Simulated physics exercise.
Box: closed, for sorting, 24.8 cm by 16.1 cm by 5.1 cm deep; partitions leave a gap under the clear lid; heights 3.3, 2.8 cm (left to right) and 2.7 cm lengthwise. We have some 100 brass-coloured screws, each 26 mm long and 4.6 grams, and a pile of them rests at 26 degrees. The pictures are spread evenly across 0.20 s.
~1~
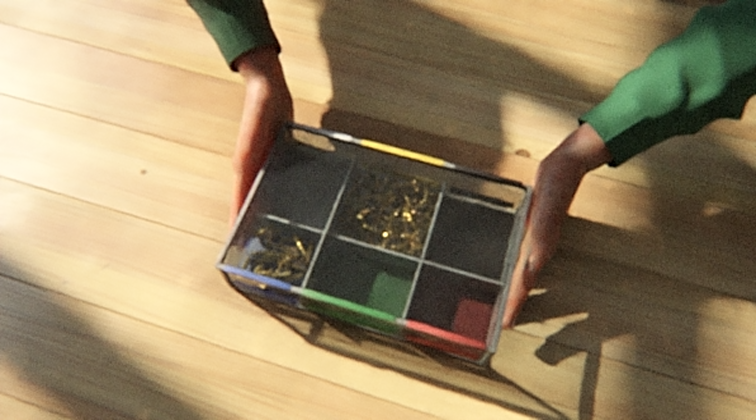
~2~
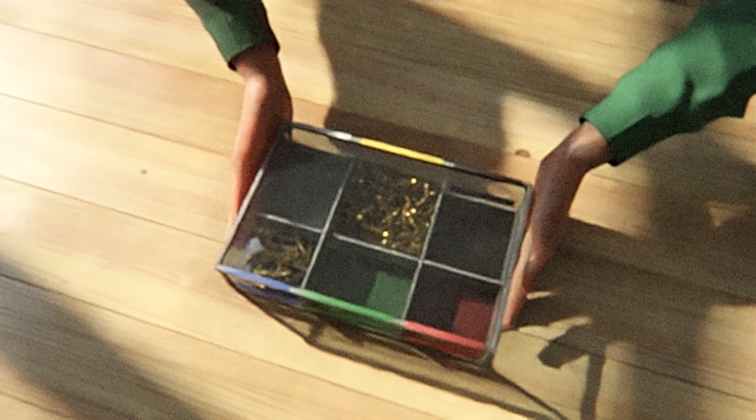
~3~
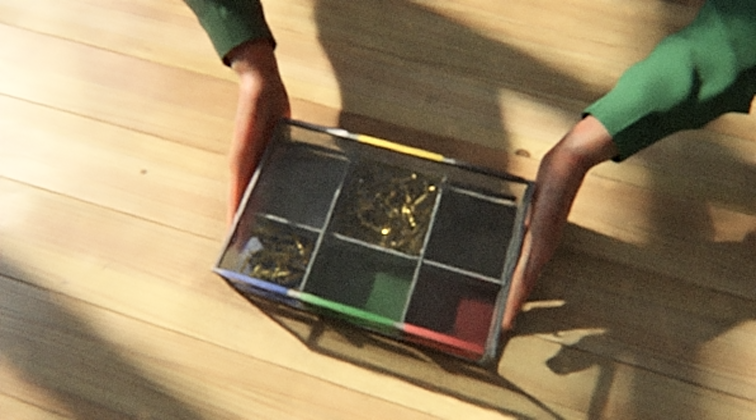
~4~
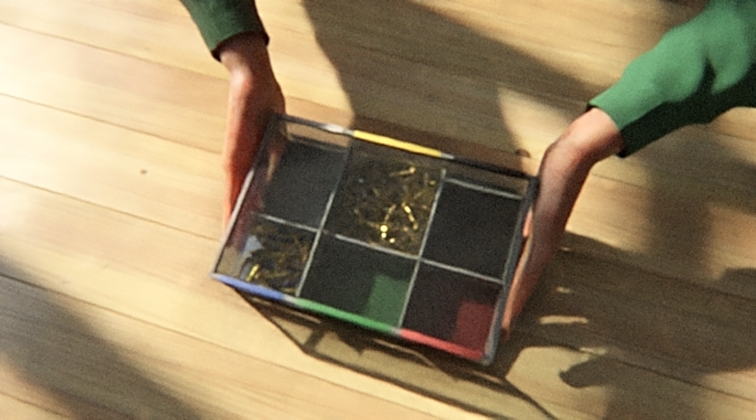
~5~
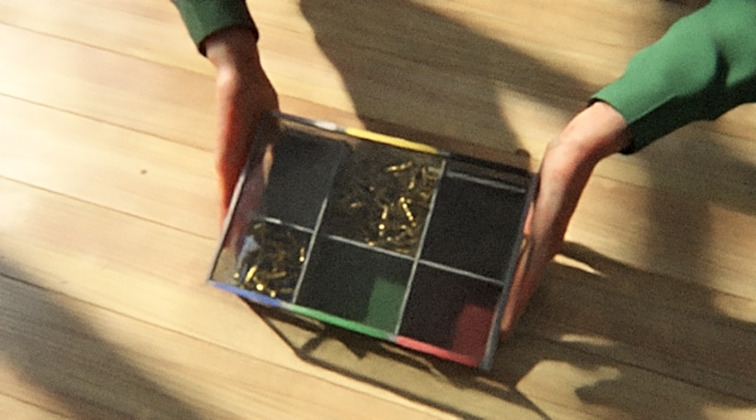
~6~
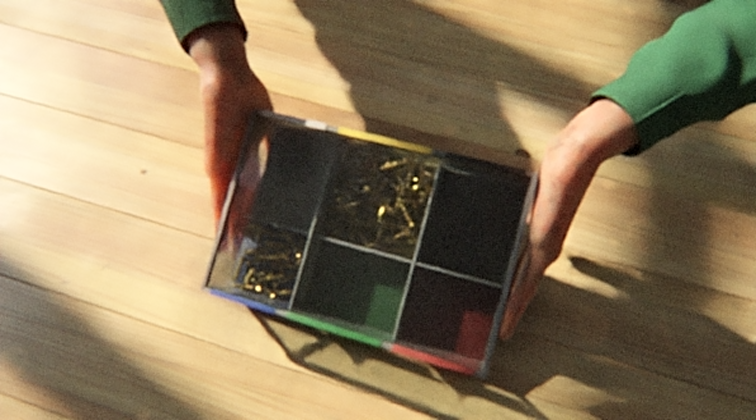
We see two hands in green sleeves holding a clear-lidded, six-compartment box of brass-coloured screws above a wooden floor, gradually tilting it toward its left front corner while the screws shift slightly within the same two compartments.
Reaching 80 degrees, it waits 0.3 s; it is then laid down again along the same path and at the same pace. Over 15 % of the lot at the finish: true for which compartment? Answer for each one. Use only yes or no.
Red compartment: No; blue compartment: Yes; green compartment: Yes; yellow compartment: Yes; white compartment: No; black compartment: No.
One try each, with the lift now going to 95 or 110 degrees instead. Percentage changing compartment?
First try: Around 70 %; second try: Around 75 %.
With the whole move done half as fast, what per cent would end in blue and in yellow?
That gives blue 35 percent and yellow 30 percent.
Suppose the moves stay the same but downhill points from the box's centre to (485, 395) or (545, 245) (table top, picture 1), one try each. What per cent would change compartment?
Estimate: Some 65 % and some 70 % respectively.
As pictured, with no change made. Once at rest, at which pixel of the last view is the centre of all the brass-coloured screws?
Resting centre estimate: Around (329, 290).
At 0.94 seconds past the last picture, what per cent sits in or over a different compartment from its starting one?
Roughly 50 percent of it.
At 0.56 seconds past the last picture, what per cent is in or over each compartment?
Red 0 %, blue 30 %, green 40 %, yellow 30 %, white 0 %, black 0 %.
Then, 0.56 s after the last picture, tilt 80 degrees; blue 30 %, green 40 %, yellow 30 %.
Then, 0.94 s after the last picture, tilt 45 degrees; blue 30 %, green 40 %, yellow 25 %.
Then, 1.41 s after the last picture, tilt 0 degrees; blue 30 %, green 45 %, yellow 25 %.
In the end, red 0 %, blue 30 %, green 45 %, yellow 25 %, white 0 %, black 0 %.
